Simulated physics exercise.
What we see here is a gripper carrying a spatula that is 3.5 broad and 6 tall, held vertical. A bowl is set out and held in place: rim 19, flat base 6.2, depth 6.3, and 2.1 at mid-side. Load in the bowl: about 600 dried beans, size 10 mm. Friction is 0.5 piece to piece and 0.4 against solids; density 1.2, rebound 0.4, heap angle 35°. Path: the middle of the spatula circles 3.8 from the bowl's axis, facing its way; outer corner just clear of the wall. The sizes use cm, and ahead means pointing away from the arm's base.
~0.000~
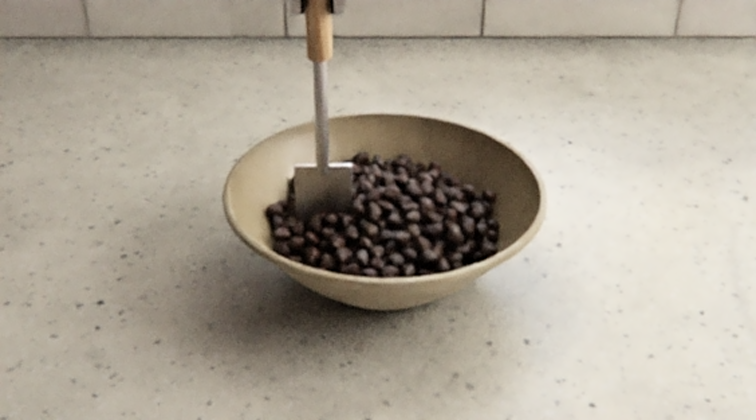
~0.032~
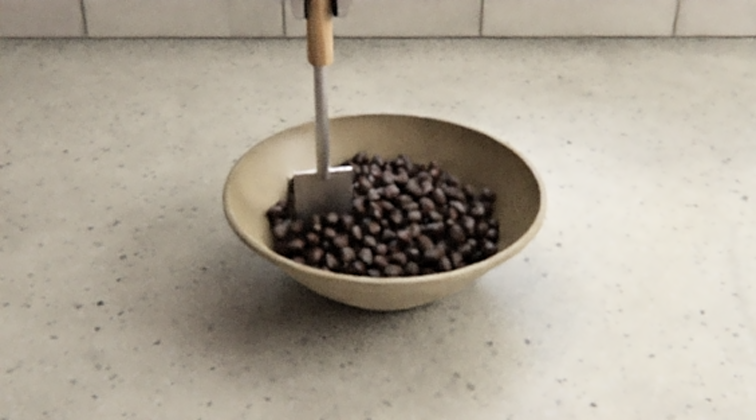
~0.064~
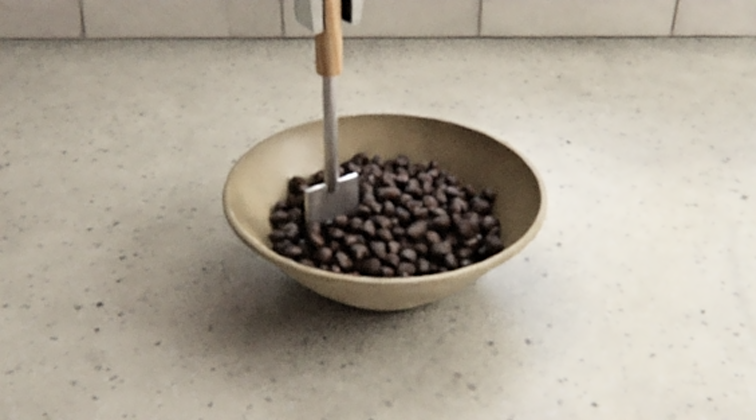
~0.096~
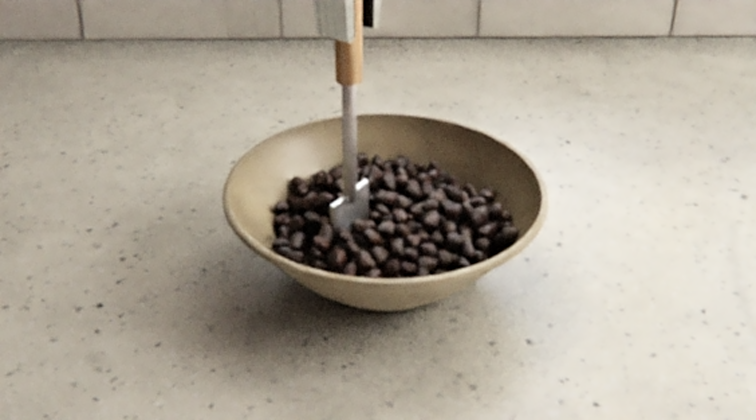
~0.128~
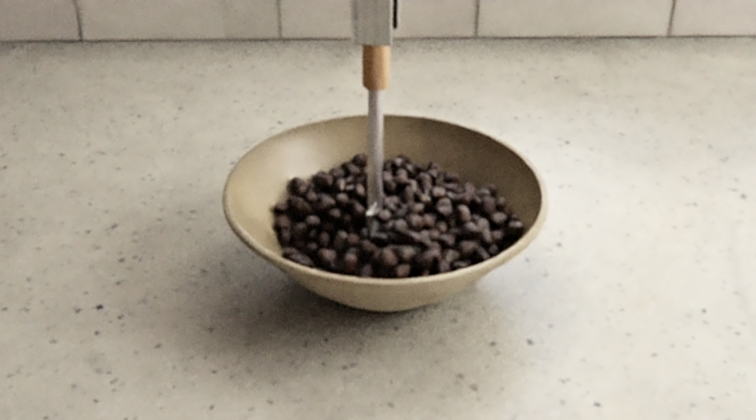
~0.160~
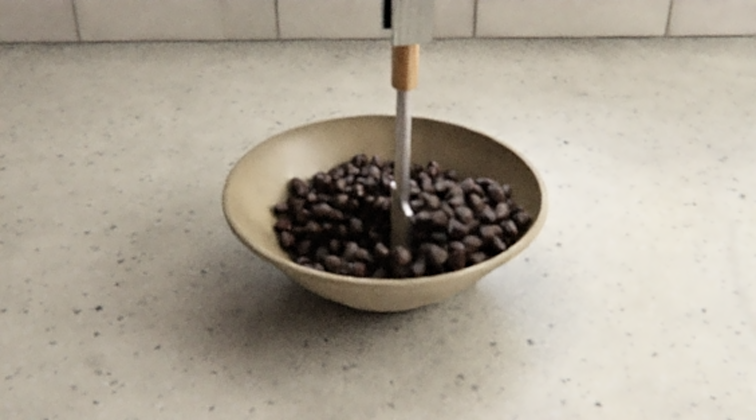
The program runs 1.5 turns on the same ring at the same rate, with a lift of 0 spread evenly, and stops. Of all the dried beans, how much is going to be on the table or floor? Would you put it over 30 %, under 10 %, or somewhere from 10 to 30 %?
I would put it from 10 to 30 %.
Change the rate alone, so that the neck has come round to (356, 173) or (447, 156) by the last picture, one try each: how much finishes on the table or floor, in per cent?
Some 10 and 45 %.
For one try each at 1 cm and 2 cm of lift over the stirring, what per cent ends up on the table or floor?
20 and 15 %.
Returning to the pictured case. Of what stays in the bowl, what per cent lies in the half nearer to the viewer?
Roughly 40 percent of it.
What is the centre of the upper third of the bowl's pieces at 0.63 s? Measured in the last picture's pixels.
Centre estimate: (385, 257).
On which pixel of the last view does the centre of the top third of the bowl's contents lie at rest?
The centre is near pixel (442, 189).
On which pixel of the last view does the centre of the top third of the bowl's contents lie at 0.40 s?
Roughly pixel (358, 146).
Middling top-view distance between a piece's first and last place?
Near 8 cm.
After 0.40 s, 271° round, highest piece 9 above the table; 536 in the bowl, 31 on the table or floor, 33 in flight or on the tool.
After 0.63 s, 81° round, highest piece 8 above the table; 502 in the bowl, 89 on the table or floor, 9 in flight or on the tool.
After 0.95 s, 180° round, highest piece 7 above the table; 484 in the bowl, 116 on the table or floor.
After 1.65 s, 180° round, highest piece 7 above the table; 484 in the bowl, 116 on the table or floor.
In the end, 484 in the bowl, 116 on the table or floor. That is 19 % on the table or floor.
